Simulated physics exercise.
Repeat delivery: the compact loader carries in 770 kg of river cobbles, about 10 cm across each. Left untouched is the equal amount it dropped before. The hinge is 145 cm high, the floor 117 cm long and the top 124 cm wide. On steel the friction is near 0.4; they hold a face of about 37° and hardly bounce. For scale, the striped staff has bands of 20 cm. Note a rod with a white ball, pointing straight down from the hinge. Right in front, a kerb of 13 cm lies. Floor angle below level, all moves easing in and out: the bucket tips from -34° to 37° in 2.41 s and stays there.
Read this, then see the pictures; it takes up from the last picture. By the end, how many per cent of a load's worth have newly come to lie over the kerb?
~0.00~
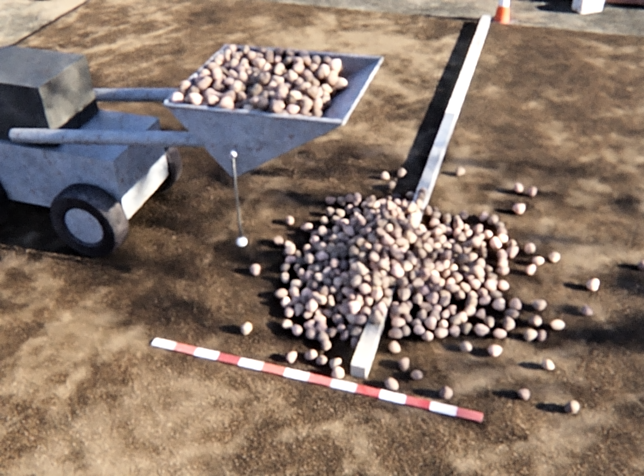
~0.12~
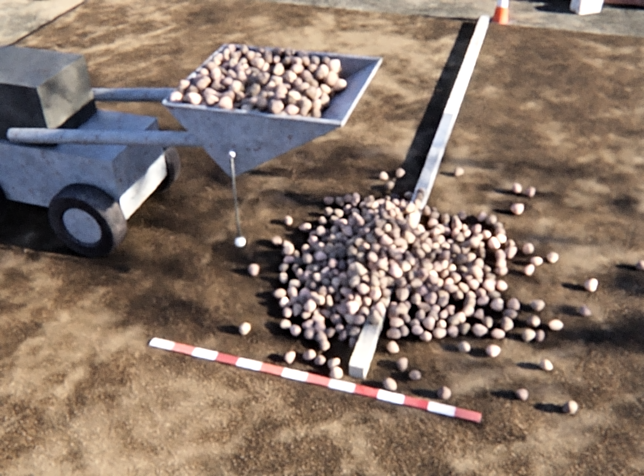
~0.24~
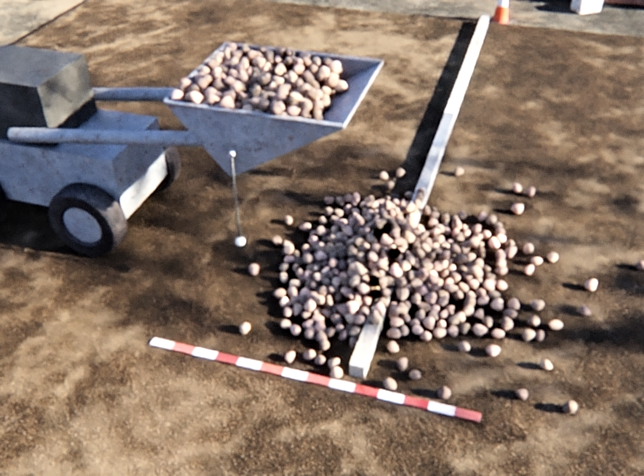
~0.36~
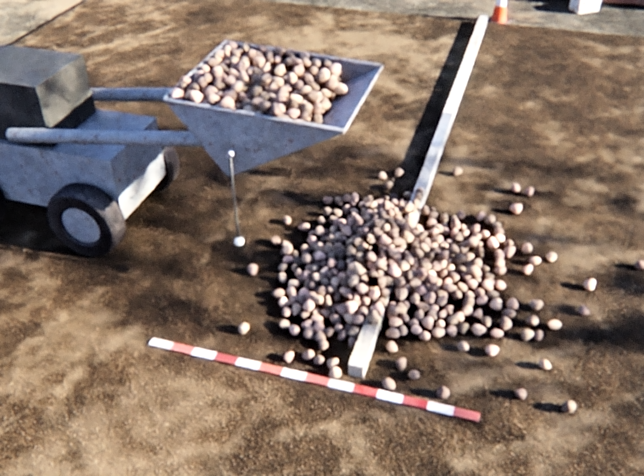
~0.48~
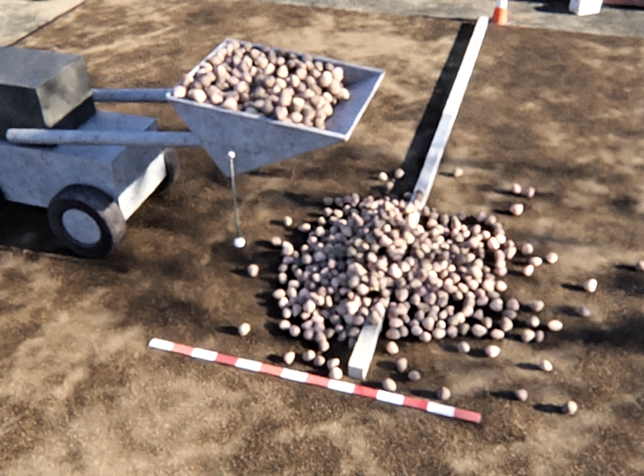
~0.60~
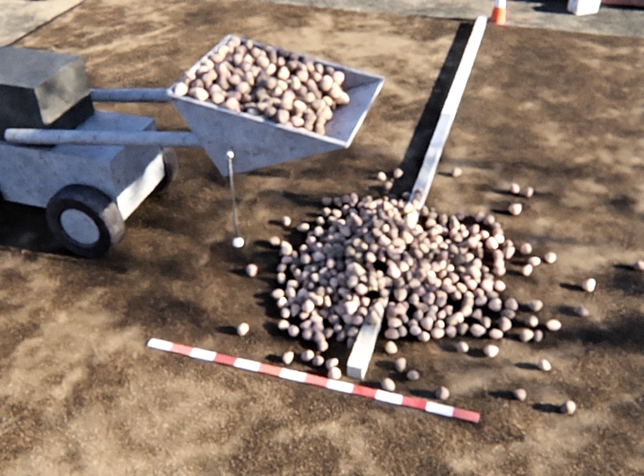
About 47 per cent have newly come to lie there.
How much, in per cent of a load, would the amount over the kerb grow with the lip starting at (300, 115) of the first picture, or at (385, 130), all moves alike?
Close to 10 per cent, followed by close to 85 per cent.
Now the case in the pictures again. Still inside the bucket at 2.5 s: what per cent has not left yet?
Close to 25 in a hundred.
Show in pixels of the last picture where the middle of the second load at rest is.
Around (388, 253).
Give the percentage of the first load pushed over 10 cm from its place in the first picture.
Roughly 20 percent.
After 1.8 s the floor is at 26°; in per cent of one load, 94 in the bucket, 70 on this side of the kerb, 35 over the kerb; the foremost stones are at (571, 316).
After 2.5 s the floor is at 37°; in per cent of one load, 27 in the bucket, 120 on this side of the kerb, 53 over the kerb; the foremost stones are at (571, 316).
After 2.9 s the floor is at 37°; in per cent of one load, 5 in the bucket, 124 on this side of the kerb, 71 over the kerb; the foremost stones are at (571, 316).
After 5.7 s the floor is at 37°; in per cent of one load, 0 in the bucket, 117 on this side of the kerb, 83 over the kerb; the foremost stones are at (575, 335). Net gain over the kerb, 47.
